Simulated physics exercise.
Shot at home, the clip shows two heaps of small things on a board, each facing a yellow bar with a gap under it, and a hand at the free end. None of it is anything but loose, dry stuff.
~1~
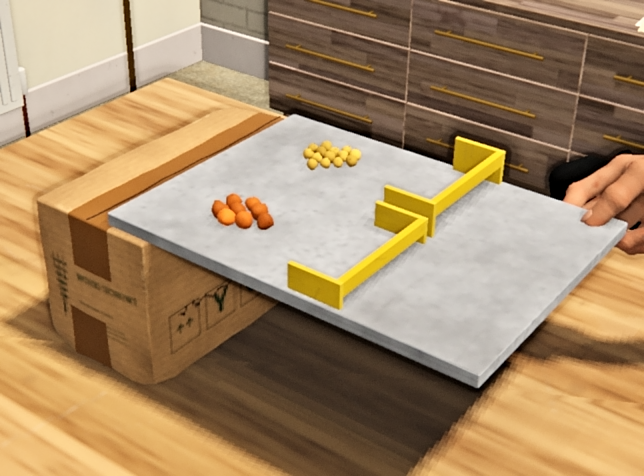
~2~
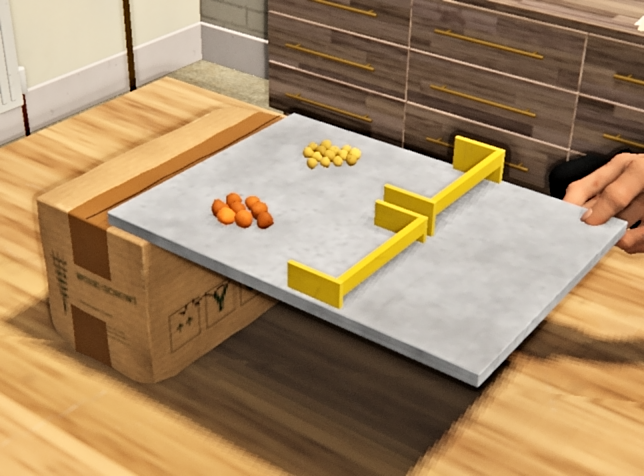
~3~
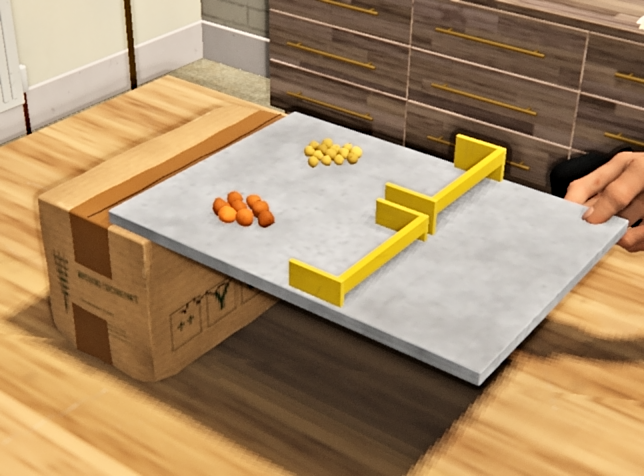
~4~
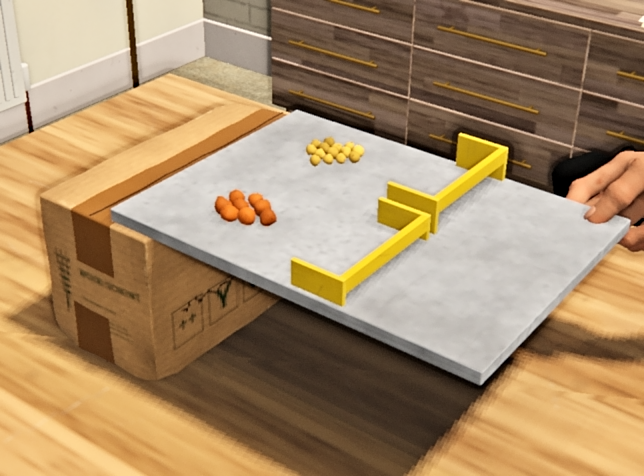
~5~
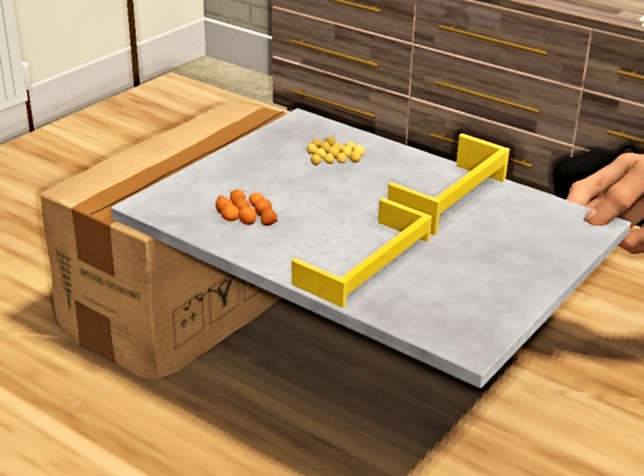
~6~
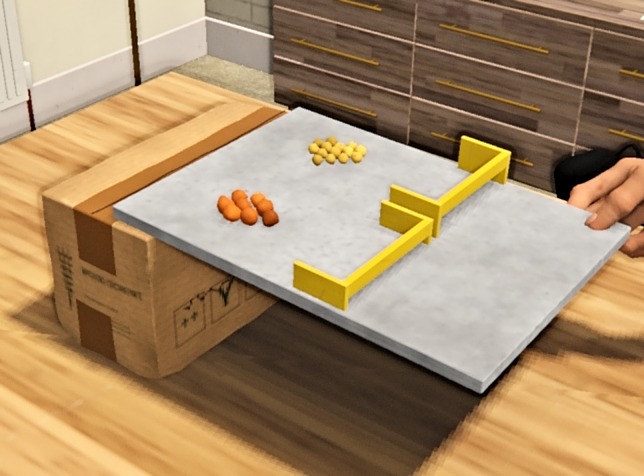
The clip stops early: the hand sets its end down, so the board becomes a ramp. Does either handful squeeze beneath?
The front handful gets caught. Meanwhile the back handful makes it under.
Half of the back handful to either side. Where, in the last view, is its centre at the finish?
When nothing moves any more, the middle sits at roughly (627, 433) in the last picture.
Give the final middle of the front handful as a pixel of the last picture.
The middle comes to rest roughly at (354, 348).
Then, 0.77 s on from there, board sloping at 17°; front handful on its way down; back handful where it was.
Then, 1.44 s on from there, board sloping at 30°; front handful has reached its gate; back handful the whole lot past its gate.
Then, 2.02 s on from there, board resting at 31°; front handful has reached its gate; back handful the whole lot past its gate.
In the end, board resting at 31°; front handful gathered behind its gate; back handful the whole lot past its gate.
